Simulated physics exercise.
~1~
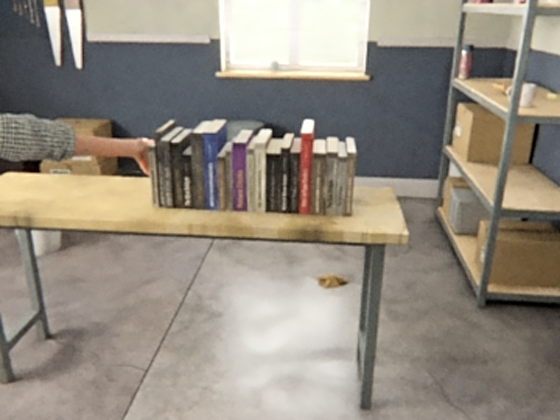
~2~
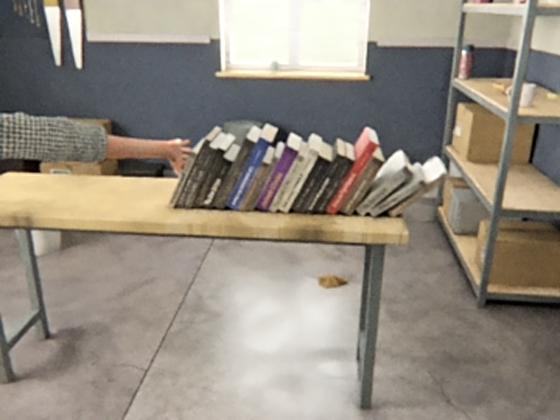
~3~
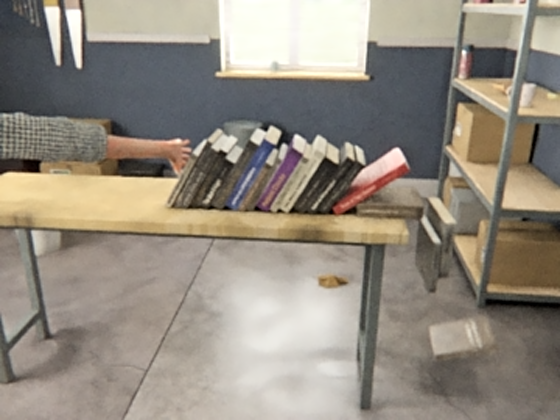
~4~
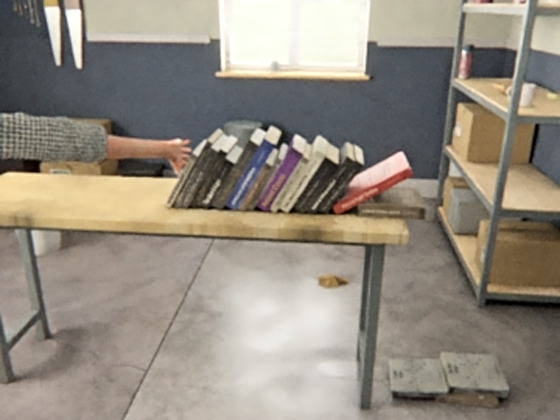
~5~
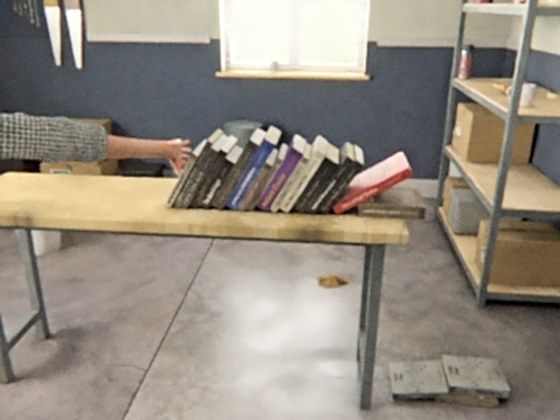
In a workshop, a hand pushed a row of upright books rightward along a wooden table until they leaned over like dominoes; a few at the far end dropped to the floor, while the red one stayed on top, tilted steeply near the edge.
